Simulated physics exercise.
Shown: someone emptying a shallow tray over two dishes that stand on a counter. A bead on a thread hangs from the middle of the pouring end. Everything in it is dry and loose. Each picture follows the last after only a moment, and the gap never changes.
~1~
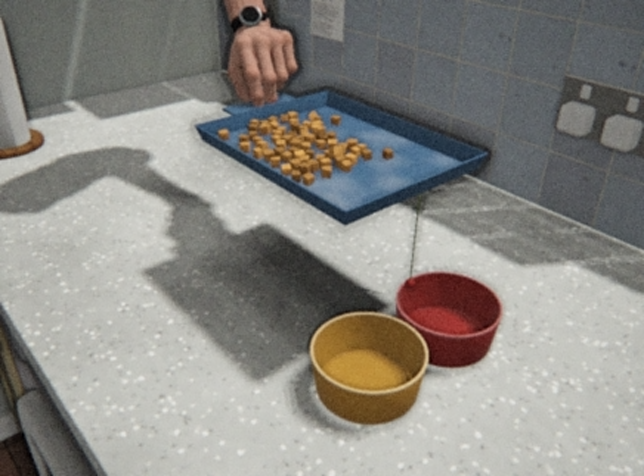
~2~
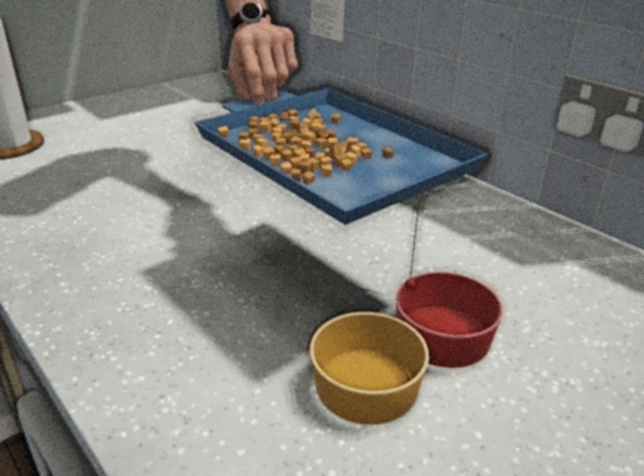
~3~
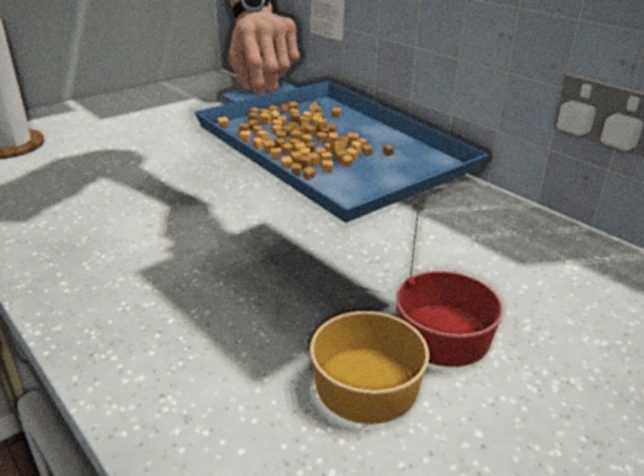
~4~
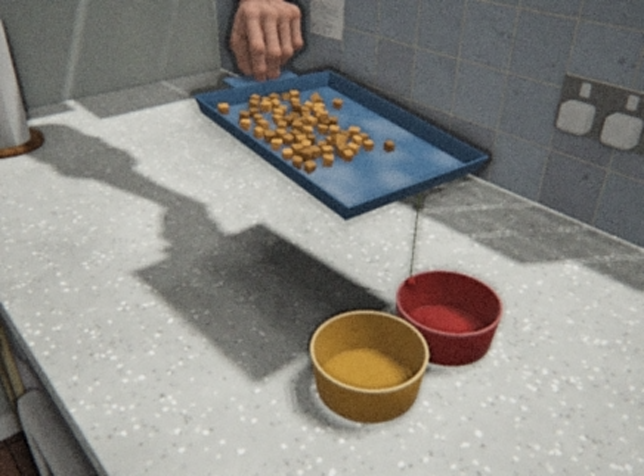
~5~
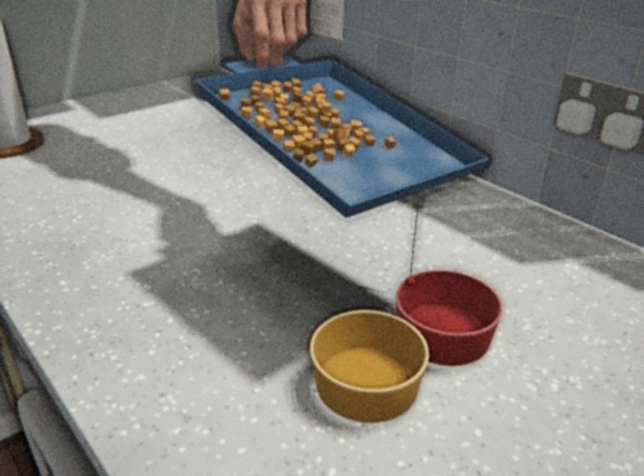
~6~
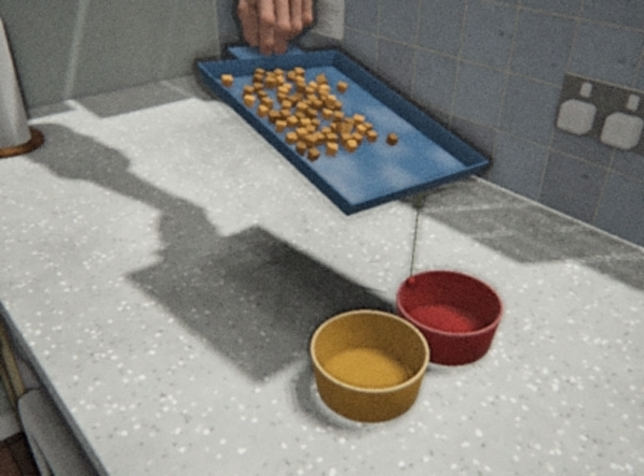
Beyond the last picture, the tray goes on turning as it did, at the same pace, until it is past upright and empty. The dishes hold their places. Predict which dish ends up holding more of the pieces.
The larger heap is bound to sit in the right dish there.
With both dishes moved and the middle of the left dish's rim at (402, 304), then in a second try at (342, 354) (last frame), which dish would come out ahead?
Case one: The dish at right. Case two: The dish at right.
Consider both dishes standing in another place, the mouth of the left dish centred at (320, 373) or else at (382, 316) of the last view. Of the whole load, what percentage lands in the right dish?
Around 10 and around 70 per cent, in that order.
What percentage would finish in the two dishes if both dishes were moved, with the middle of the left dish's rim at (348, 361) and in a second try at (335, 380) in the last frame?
You'd get near 30 percent first and near 20 percent next.
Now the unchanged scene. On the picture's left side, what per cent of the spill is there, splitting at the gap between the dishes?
0 in a hundred, roughly.
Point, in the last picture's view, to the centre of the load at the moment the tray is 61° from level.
Roughly (452, 172).
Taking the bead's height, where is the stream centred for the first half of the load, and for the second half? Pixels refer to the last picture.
First roughly (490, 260), then roughly (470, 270).
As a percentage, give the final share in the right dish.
It comes to around 50 percent.
Soon, tray tipped steeply; most on the tray; a stray few in the right dish; a stray few outside both; about a quarter in the air.
A while on, tray tipped past a quarter turn; about a quarter on the tray; about a quarter in the right dish; about a third outside both; a small part in the air.
Towards the end, tray tipped past a quarter turn; about half in the right dish; about half outside both.
Finally, tray tipped past a quarter turn; none in the left dish; about half in the right dish; about half outside both.
